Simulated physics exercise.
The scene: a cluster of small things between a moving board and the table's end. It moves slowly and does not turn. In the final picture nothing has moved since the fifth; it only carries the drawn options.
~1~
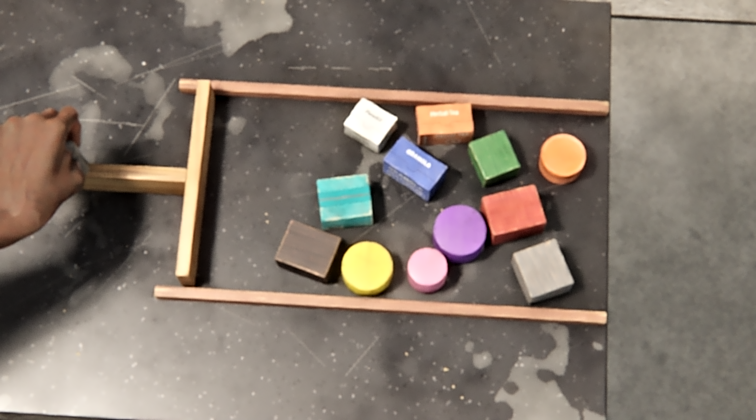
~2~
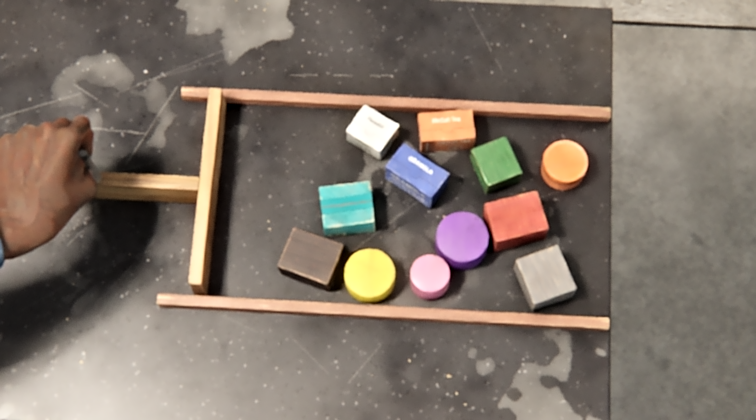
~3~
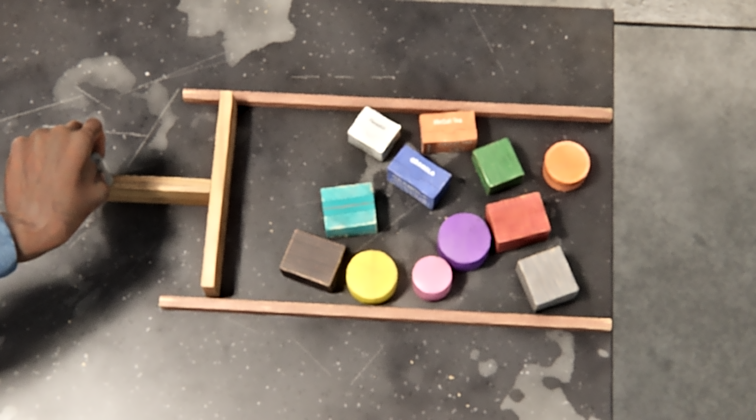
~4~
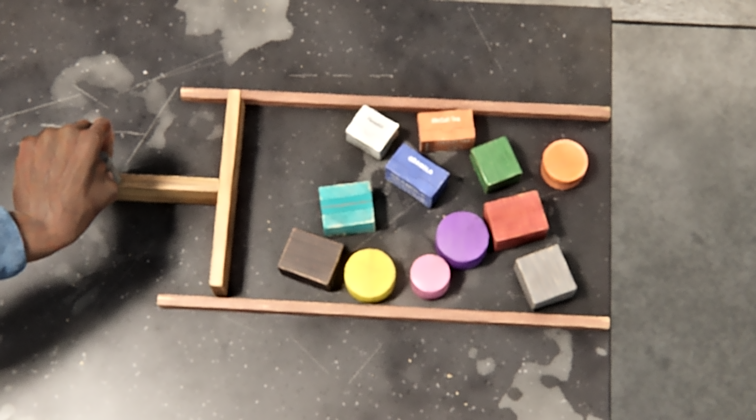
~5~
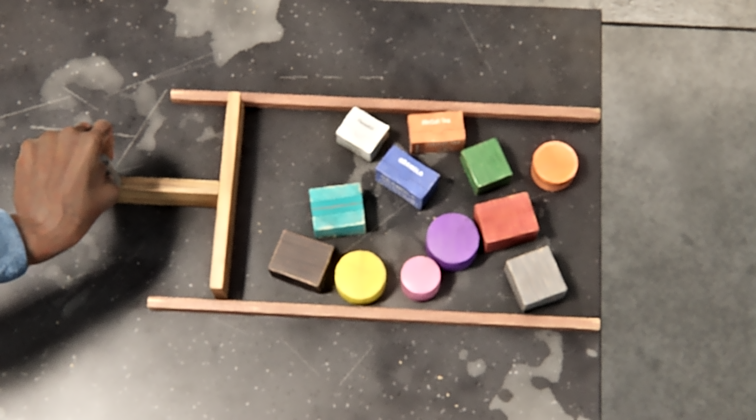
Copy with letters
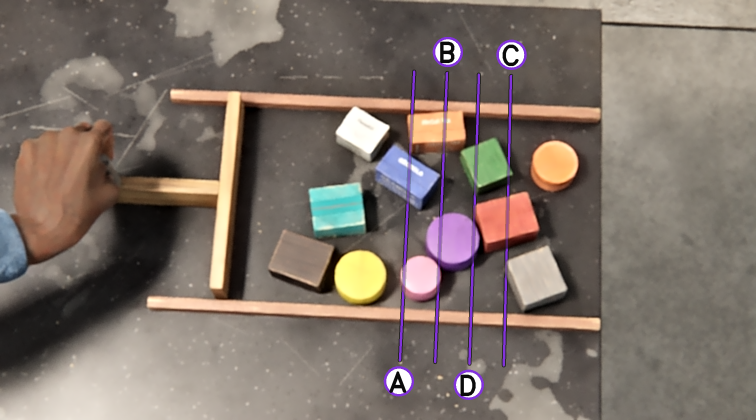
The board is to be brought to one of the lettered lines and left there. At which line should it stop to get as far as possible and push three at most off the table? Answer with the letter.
Up to line D.
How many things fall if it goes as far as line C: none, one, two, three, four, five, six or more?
In all, four.
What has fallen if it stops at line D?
The grey block goes over.
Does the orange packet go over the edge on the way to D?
No.
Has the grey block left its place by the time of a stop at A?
By then, yes.
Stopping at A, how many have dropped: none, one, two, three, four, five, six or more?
The count is none.
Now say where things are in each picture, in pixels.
Blue packet (415, 169); pink tin (428, 271); purple tin (460, 235), in the first picture.
Board (205, 184); green block (496, 166), in the second picture.
Board (218, 186); yellow tin (372, 278), in the third picture.
Board (225, 185); orange packet (446, 131), in the fourth picture.
Board (225, 188); turquoise box (338, 212); orange tub (554, 167); white packet (363, 134), in the fifth picture.
On the marked copy, A at (407, 211); B at (441, 212); C at (508, 216); D at (474, 214).
Following D. Soon after the start, board (315, 192); pink tin (440, 285); yellow tin (397, 281).
Later, board (404, 196); grey block (564, 273); red block (535, 214).
In the end, board (471, 199); grey block over the edge; pink tin (596, 298); one fallen.
As for the rest, A is within the limit but short; B is within the limit but short; C drops four.
